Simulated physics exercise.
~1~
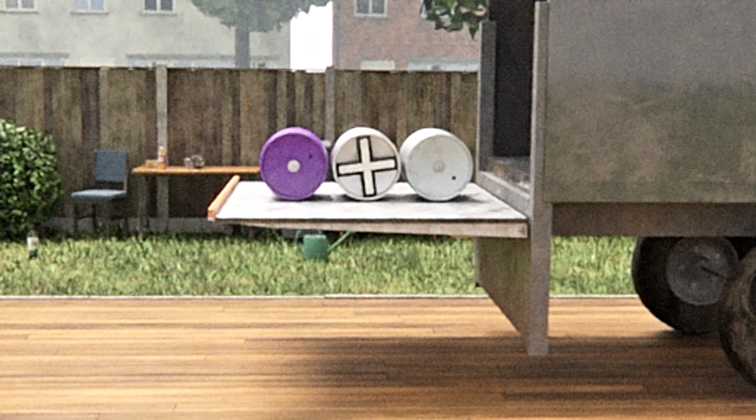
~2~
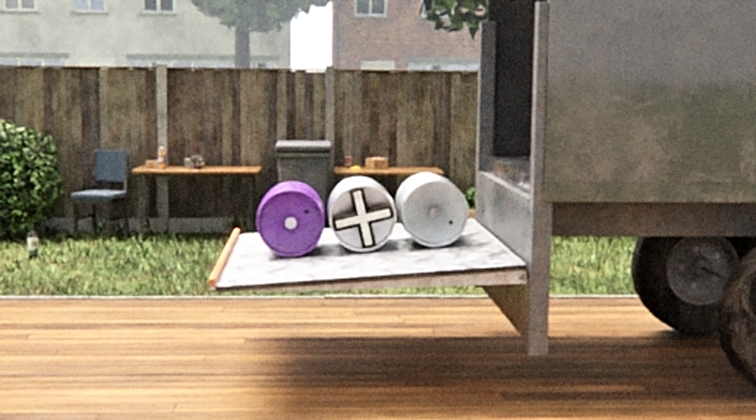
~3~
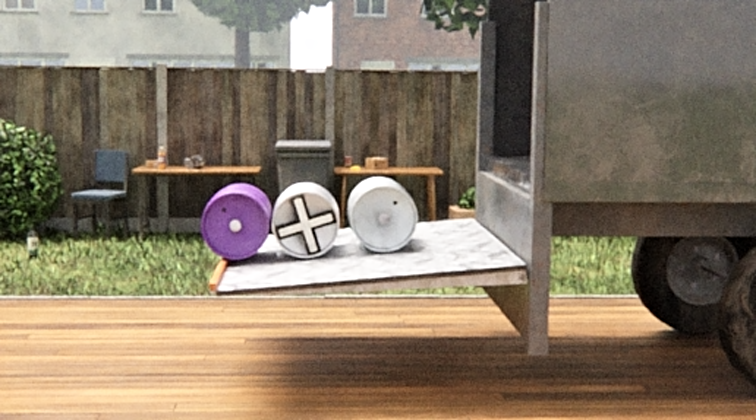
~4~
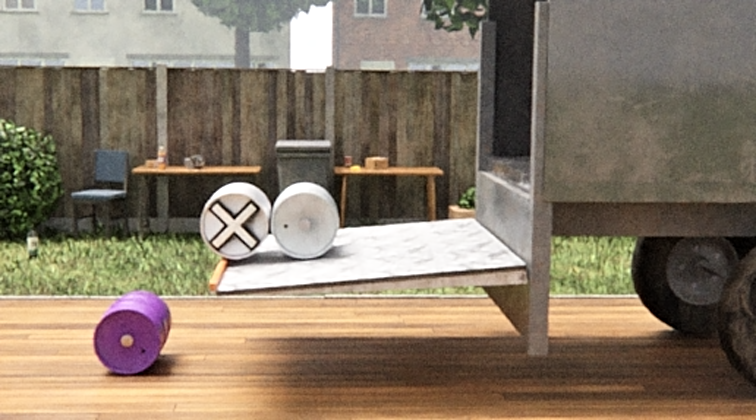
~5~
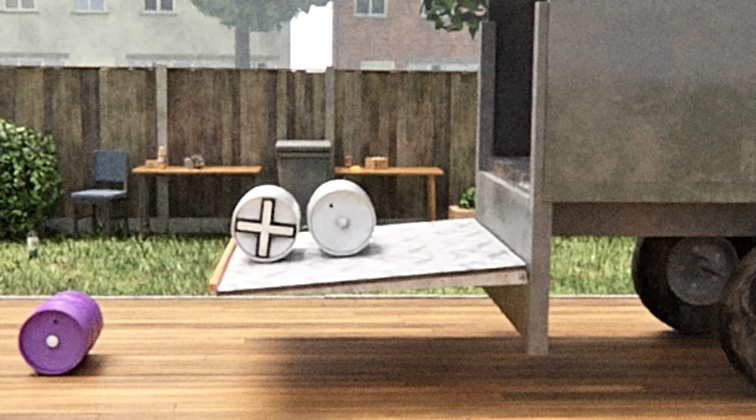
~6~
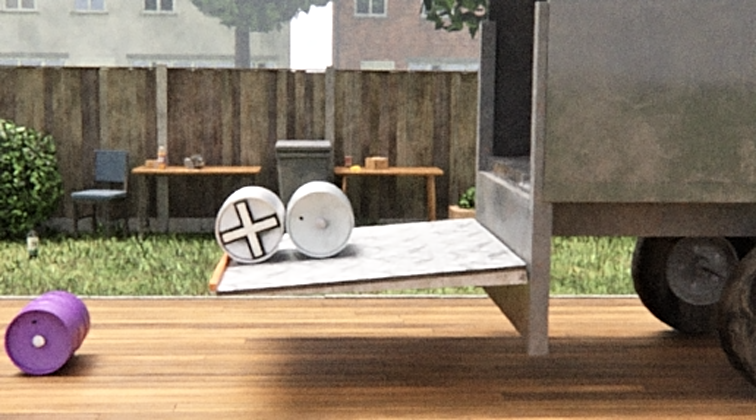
We see three kegs, one purple, one marked with a cross and one plain white, on a lowered platform behind a van body; it drops slightly and tilts, they roll left, and the purple one goes over the edge onto the ground while the others stay on.
